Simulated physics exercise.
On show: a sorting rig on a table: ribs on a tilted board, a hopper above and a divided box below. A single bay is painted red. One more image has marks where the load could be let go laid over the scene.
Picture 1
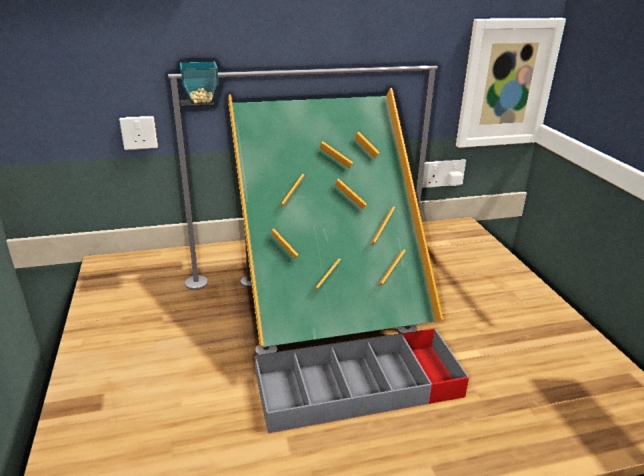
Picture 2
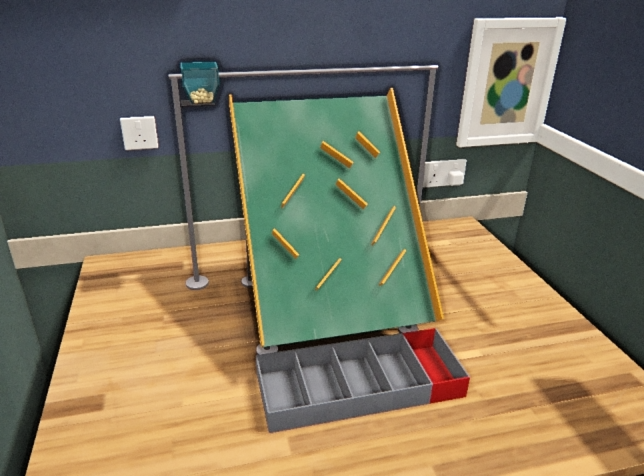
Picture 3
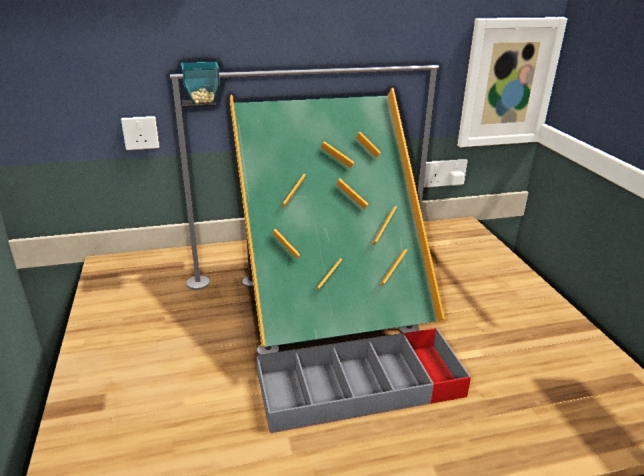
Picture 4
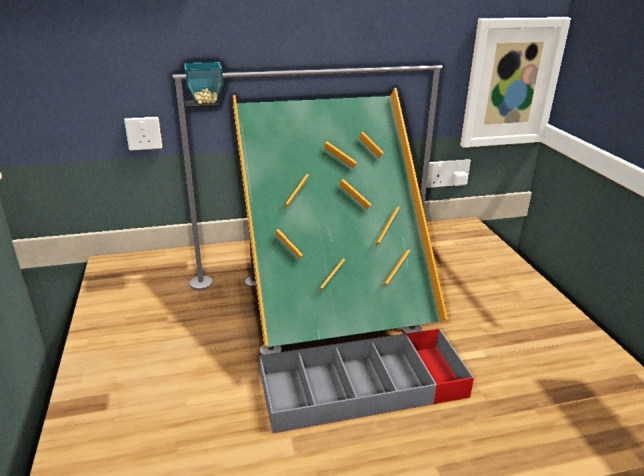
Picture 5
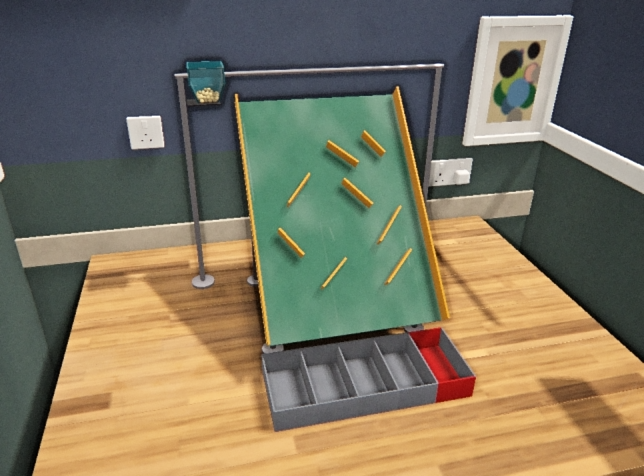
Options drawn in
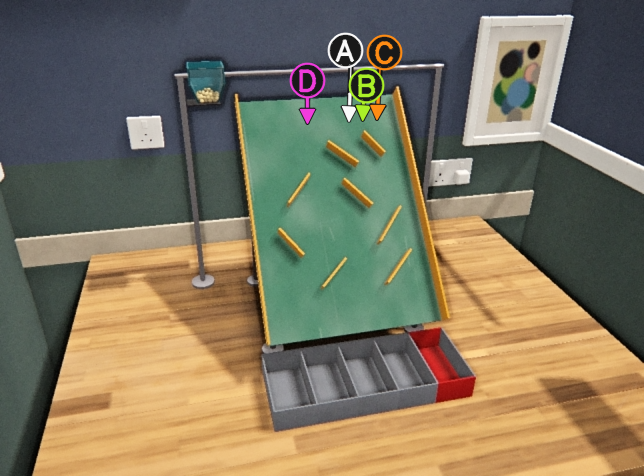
Camera drifting very slightly around a still tabletop rig with a small hopper, a ribbed green board and a grey-and-red divided box.
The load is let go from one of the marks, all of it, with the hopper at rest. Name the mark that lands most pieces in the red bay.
The best mark is C.
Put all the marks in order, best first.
Best to worst: C, B, A, D.
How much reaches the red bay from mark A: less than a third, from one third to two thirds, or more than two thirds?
Mark A gives less than a third.
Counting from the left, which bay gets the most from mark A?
The third from the left.
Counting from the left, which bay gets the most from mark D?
The first.
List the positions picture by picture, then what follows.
In the first frame, hopper near (201, 94), soya beans, door shut.
In the second frame, ribs (323, 142) to (353, 163), (358, 132) to (379, 153), (283, 203) to (304, 174).
In the third frame, ribs (339, 179) to (368, 205), (275, 229) to (299, 255), (376, 242) to (396, 207).
In the fourth frame, ribs (321, 288) to (344, 259), (387, 283) to (409, 250).
In the fifth frame, red bay near (456, 388), number 5 of 5 from the left.
On the marked copy, mark A meets the board at (349, 116); mark B meets the board at (362, 115); mark C meets the board at (377, 114); mark D meets the board at (307, 118).
If A is chosen, close to a quarter in the red bay, the bulk in other bays, only a few outside the box.
If B is chosen, close to two thirds in the red bay, close to a quarter in other bays, only a few outside the box.
If C is chosen, all but a few in the red bay, a small share in other bays, only a few outside the box.
If D is chosen, only a few in the red bay, all but a few in other bays, only a few outside the box.
